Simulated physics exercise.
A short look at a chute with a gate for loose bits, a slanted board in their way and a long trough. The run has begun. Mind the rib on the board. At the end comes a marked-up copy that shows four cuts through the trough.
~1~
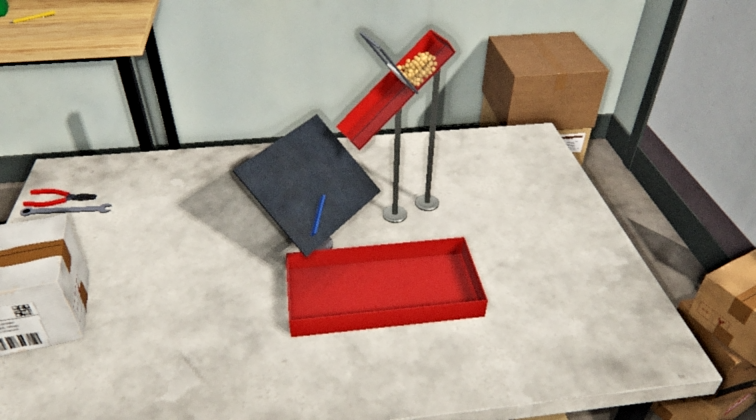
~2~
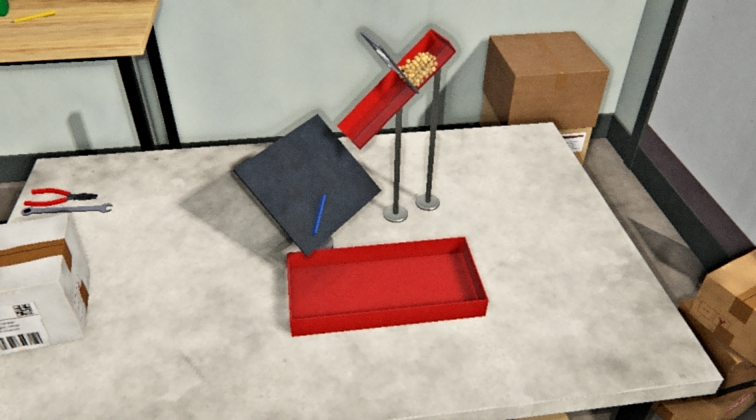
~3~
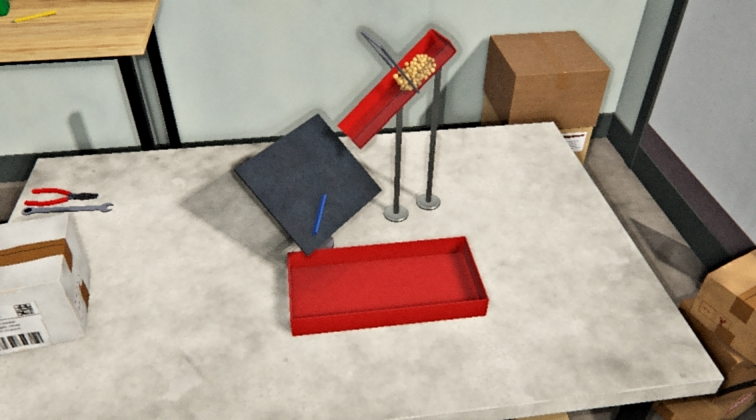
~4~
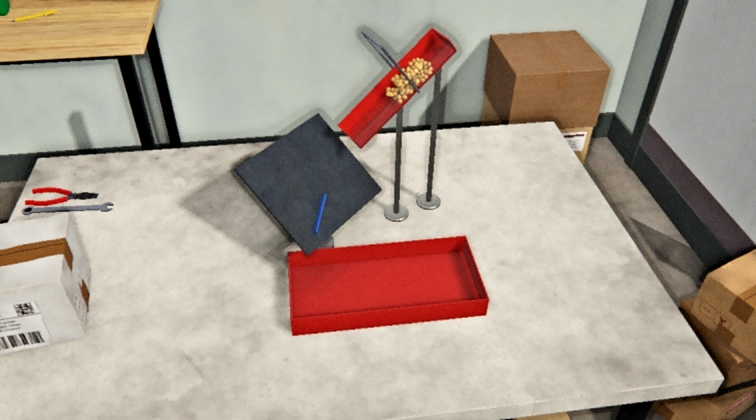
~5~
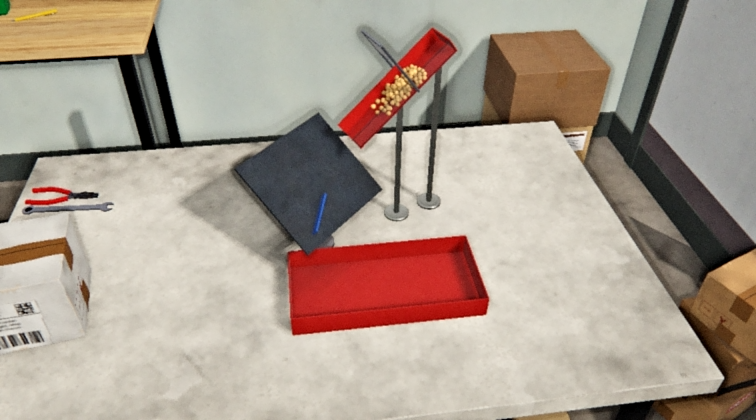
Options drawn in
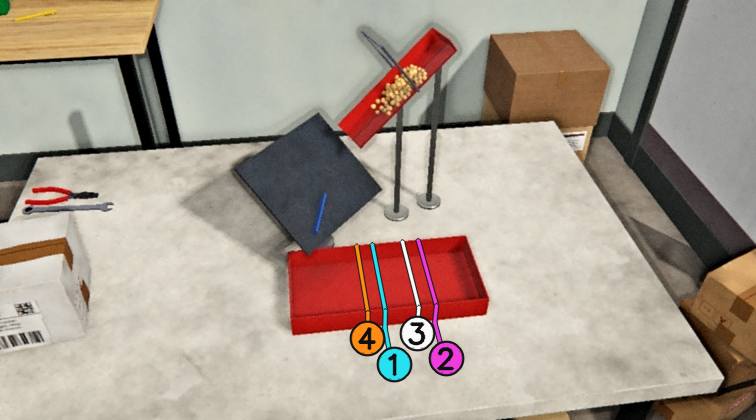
On a pale worktop, a gate swung up on a raised red chute, and dried chickpeas slid down it in a loosening cluster above a dark tilted board and an empty red trough.
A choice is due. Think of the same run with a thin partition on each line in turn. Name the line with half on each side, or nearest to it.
4 beats the others.
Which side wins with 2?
The left side.
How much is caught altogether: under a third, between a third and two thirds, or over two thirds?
About that: Over two thirds.
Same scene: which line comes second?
The answer is 1.
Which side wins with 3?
More lands on the left.
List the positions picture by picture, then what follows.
In the first picture, load behind the gate at (414, 72), dried chickpeas; lip of the chute at (352, 143), sloping fairly steeply.
In the second picture, middle of the board at (313, 181), tilted fairly steeply; middle of its low edge at (347, 221); of its high edge at (278, 140).
In the third picture, front corners of the trough at (291, 320) and (489, 300), empty; front of the load at (402, 89).
In the fourth picture, middle of the load at (409, 79); its front at (389, 94), about a quarter of the way to the lip; rib from (326, 194) to (316, 232).
In the fifth picture, middle of the load at (402, 90); its front at (377, 112), about half of the way to the lip.
On the marked copy, line 1 crosses the front rim at (385, 309); line 2 crosses the front rim at (436, 304); line 3 crosses the front rim at (418, 306); line 4 crosses the front rim at (367, 311).
Choosing 1, of what is caught, most on the left of the divider, a small part on the right.
Choosing 2, of what is caught, all on the left of the divider, none on the right.
Choosing 3, of what is caught, all on the left of the divider, none on the right.
Choosing 4, of what is caught, about half on the left of the divider, about half on the right.
